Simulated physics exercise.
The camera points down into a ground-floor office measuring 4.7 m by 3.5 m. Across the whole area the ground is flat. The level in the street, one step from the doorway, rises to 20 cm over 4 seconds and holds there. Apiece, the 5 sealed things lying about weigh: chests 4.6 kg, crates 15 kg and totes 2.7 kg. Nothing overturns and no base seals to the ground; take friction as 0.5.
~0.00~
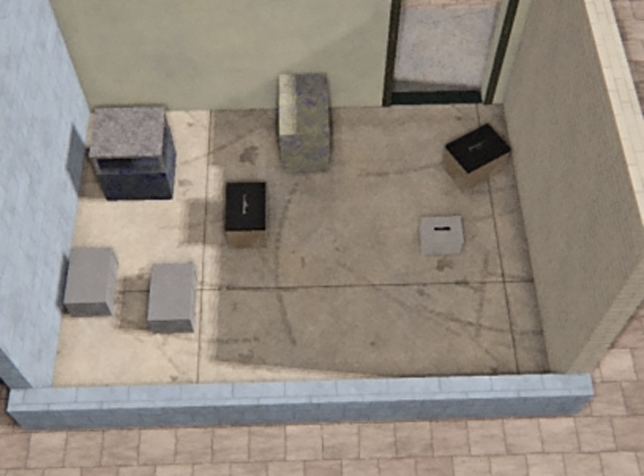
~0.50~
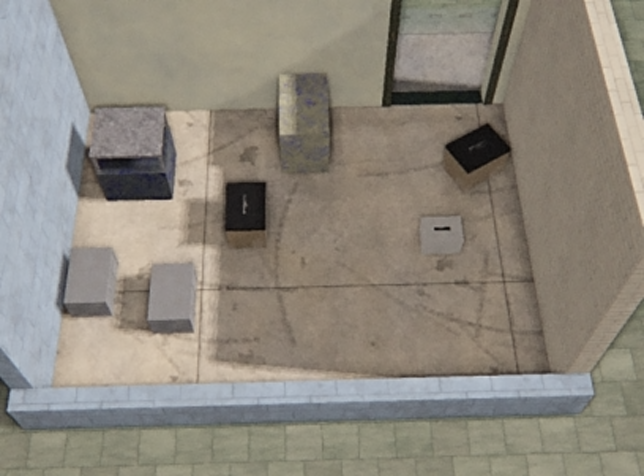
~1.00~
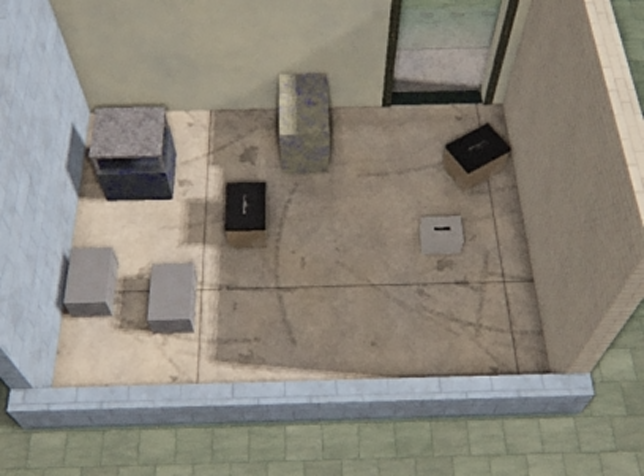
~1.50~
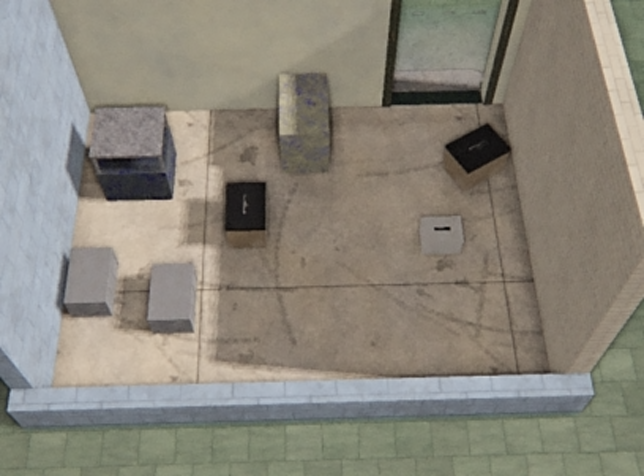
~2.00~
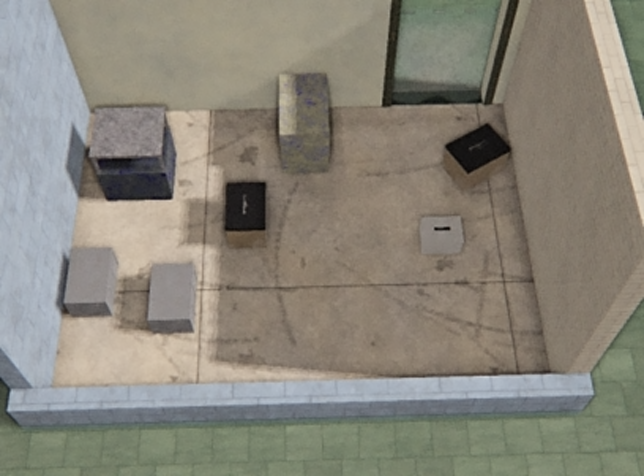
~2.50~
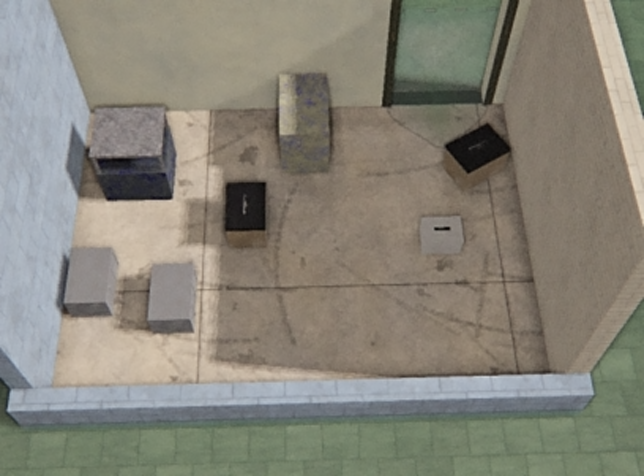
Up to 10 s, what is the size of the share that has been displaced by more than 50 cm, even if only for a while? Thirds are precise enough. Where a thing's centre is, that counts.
I'd put it at between one and two thirds.
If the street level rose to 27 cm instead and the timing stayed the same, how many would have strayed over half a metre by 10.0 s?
4.
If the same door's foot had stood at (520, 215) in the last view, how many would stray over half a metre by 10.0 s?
3.
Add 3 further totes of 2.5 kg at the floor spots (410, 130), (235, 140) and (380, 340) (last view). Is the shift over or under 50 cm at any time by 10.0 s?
One: Beyond it. Two: Within it. Three: Beyond it.
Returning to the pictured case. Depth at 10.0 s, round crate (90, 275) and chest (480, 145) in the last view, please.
Close to 5 and 12 centimetres.
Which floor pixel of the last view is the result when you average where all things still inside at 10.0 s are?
It works out to somewhere near (195, 295) on the floor.
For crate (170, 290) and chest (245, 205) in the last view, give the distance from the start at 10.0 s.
First 30 cm, then 10 cm.
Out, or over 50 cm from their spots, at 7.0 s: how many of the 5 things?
At that time I count 2.
After 3.5 s 0 of 5 are over 50 cm from their spots; 0 afloat.
After 4.5 s 1 of 5 are over 50 cm from their spots; 1 afloat.
After 7.0 s 2 of 5 are over 50 cm from their spots; 2 afloat.
After 10.0 s 2 of 5 are over 50 cm from their spots, and 2 have been at some point; 2 afloat.
